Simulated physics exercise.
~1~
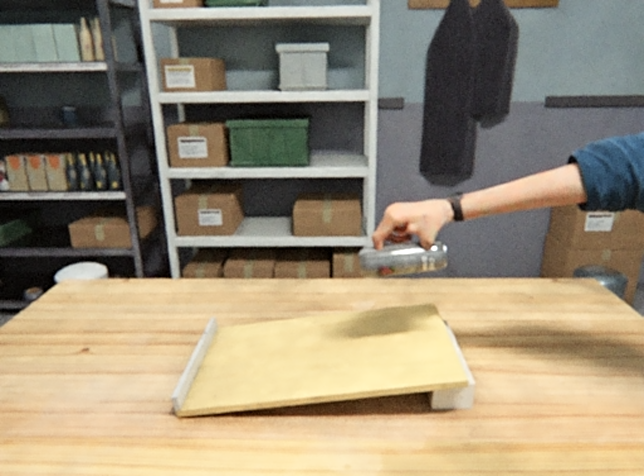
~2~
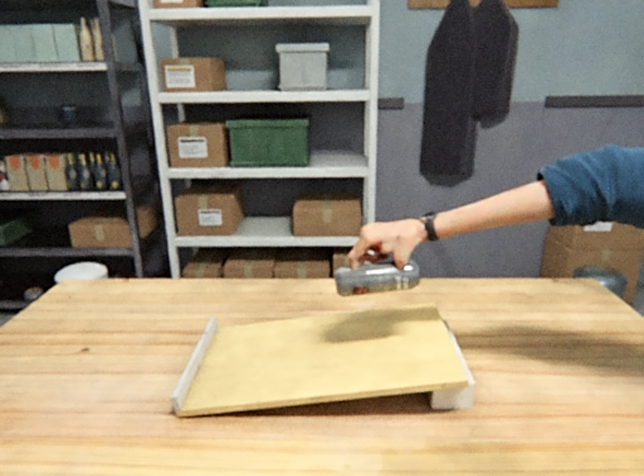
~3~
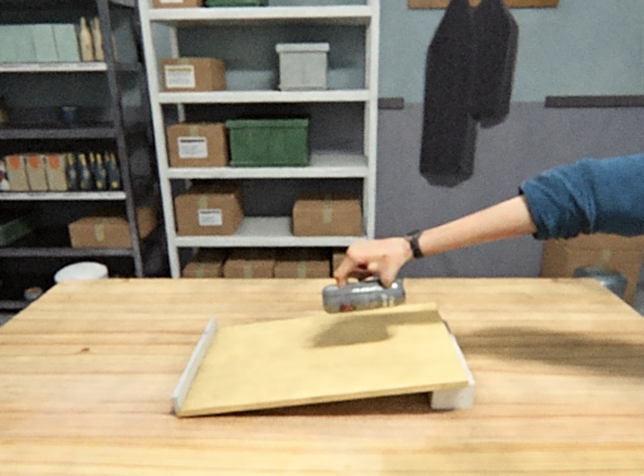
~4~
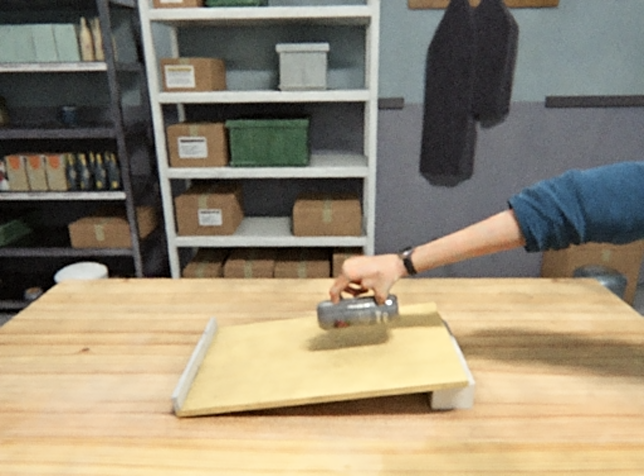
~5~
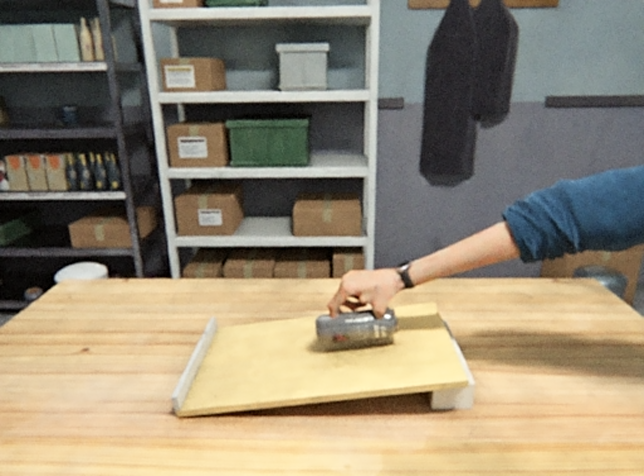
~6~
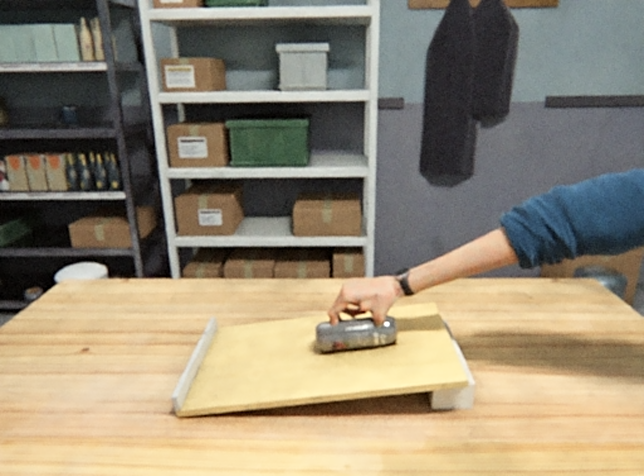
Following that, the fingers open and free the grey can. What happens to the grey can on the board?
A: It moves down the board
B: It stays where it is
It stays where it is (B).
Then, 0.20 s on from there, no change.
Then, 0.40 s on from there, grey can resting near (356, 333).
In the end, it is unmoved. At the end, from the last picture's camera, grey can near (356, 333). The grey can keeps its place.
